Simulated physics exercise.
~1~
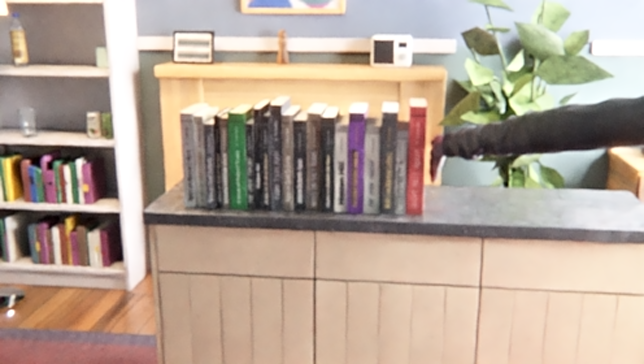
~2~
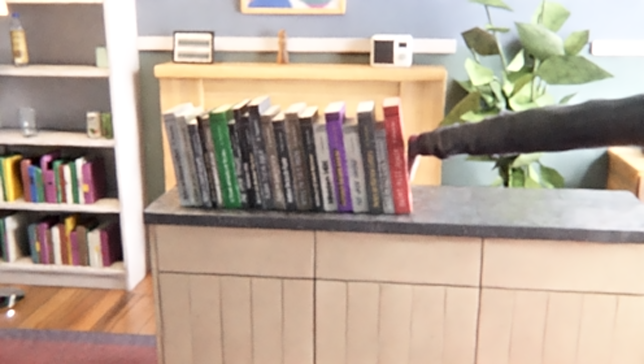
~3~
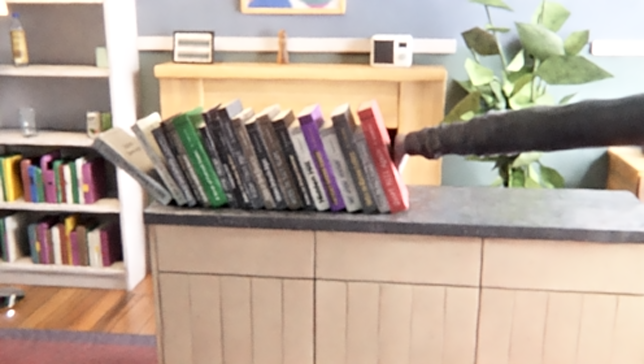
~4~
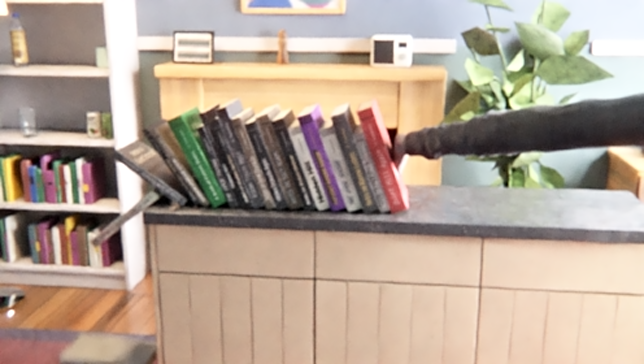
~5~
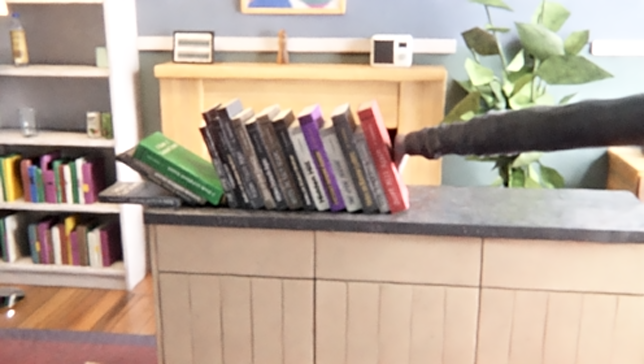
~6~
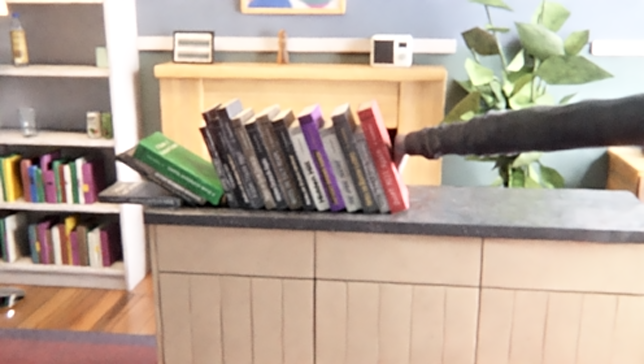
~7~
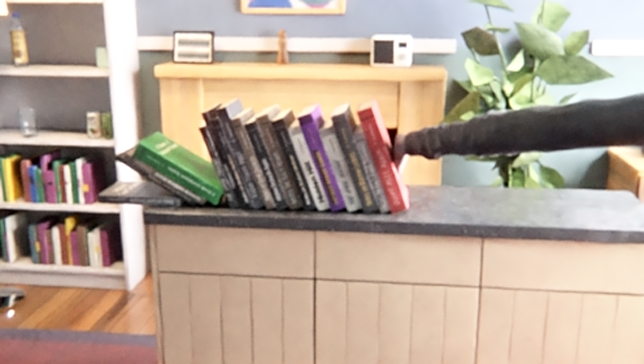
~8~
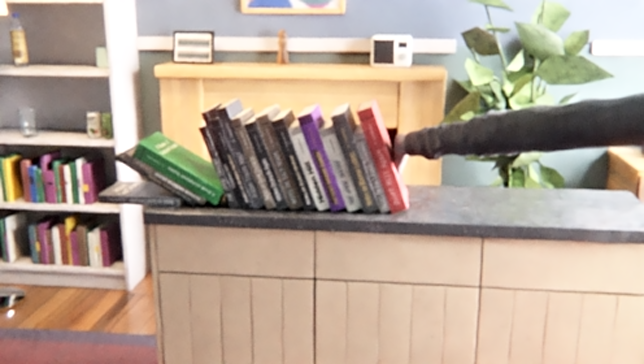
At first, a row of books stands upright on a dark worktop, with a green one near the left, a purple one farther right and a red one at the right end. A dark-sleeved arm reaches in from the right and pushes the red book, and the whole row tips and shifts left. The arm stops, but the leftmost books lean out over the edge, and two drop off toward the floor. The green book then tips down onto dark books lying at the edge. It stays on the worktop, while the purple and red books remain leaning.
